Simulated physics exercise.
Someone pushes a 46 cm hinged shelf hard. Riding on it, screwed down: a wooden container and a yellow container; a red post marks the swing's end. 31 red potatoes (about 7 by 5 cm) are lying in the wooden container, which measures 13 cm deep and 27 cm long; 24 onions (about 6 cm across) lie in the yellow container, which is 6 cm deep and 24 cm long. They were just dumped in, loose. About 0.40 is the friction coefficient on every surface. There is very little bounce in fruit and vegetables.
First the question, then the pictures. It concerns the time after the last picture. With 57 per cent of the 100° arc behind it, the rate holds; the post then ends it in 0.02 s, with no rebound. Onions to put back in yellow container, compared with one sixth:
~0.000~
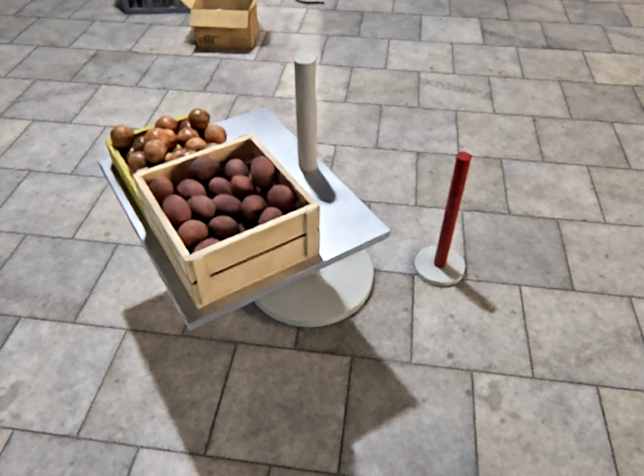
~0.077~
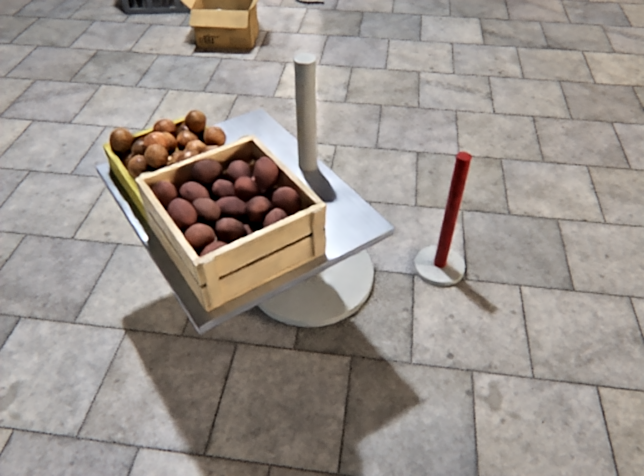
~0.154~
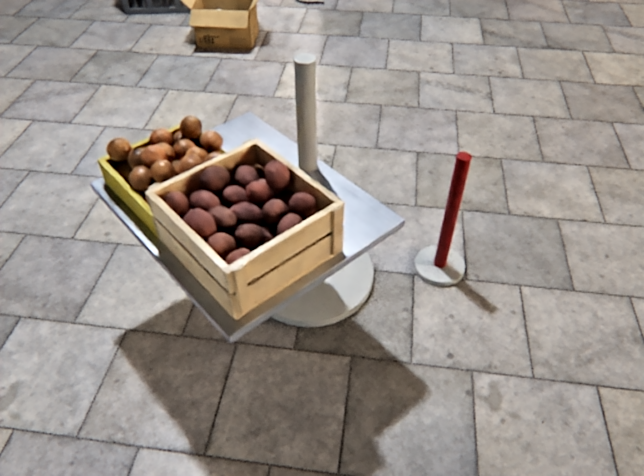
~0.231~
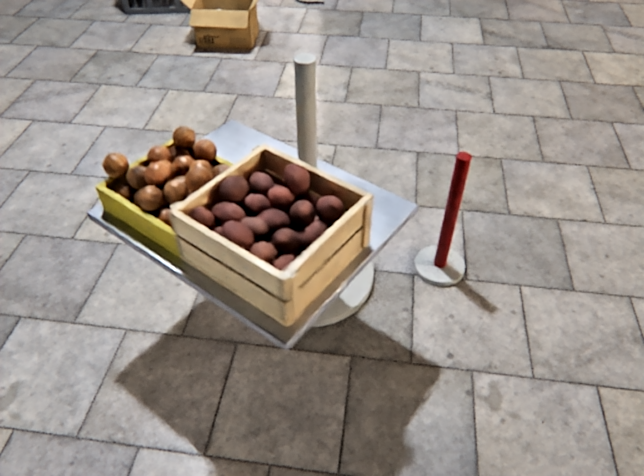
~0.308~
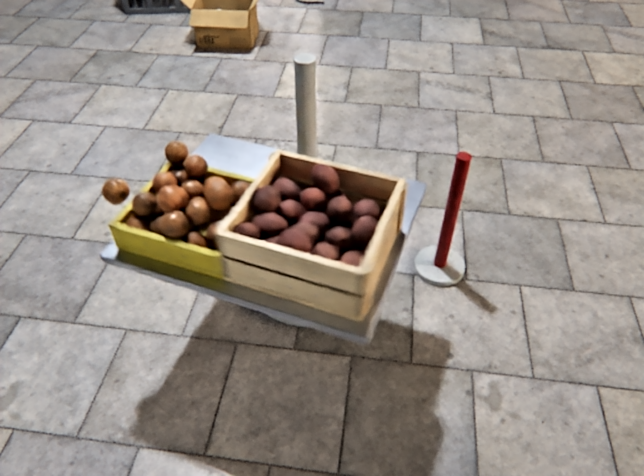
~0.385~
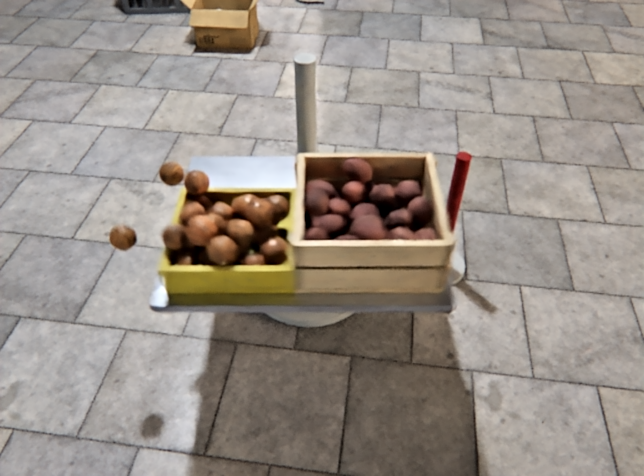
More.
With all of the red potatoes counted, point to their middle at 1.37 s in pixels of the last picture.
(429, 170).
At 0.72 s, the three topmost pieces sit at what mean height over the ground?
Some 58 cm up.
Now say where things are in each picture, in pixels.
In the first picture (each is followed by its nearest rim corner in this view), yellow container (its farthest corner), (198, 114); wooden container, (186, 256); turned through 0°; none out.
In the second picture, yellow container, (195, 116); wooden container, (195, 259); turned through 2°.
In the third picture, yellow container, (188, 124); wooden container, (225, 267); turned through 9°.
In the fourth picture, yellow container, (179, 139); wooden container, (280, 275); turned through 21°.
In the fifth picture, yellow container, (175, 161); wooden container, (359, 271); turned through 37°; 1 out, the lowest onion at (116, 191).
In the sixth picture, yellow container, (187, 190); wooden container, (446, 243); turned through 58°; 2 out, the lowest onion at (123, 238).
After 0.52 s, the shelf hits the red post.
After 0.60 s, wooden container 31 in, 0 out and yellow container 17 in, 7 out.
After 0.72 s, wooden container 31 in, 0 out and yellow container 16 in, 8 out.
After 0.94 s, wooden container 31 in, 0 out and yellow container 16 in, 8 out.
When it is over (at 1.37 s), wooden container 31 in, 0 out and yellow container 16 in, 8 out. Asked share, 8 of 24, 33 per cent.
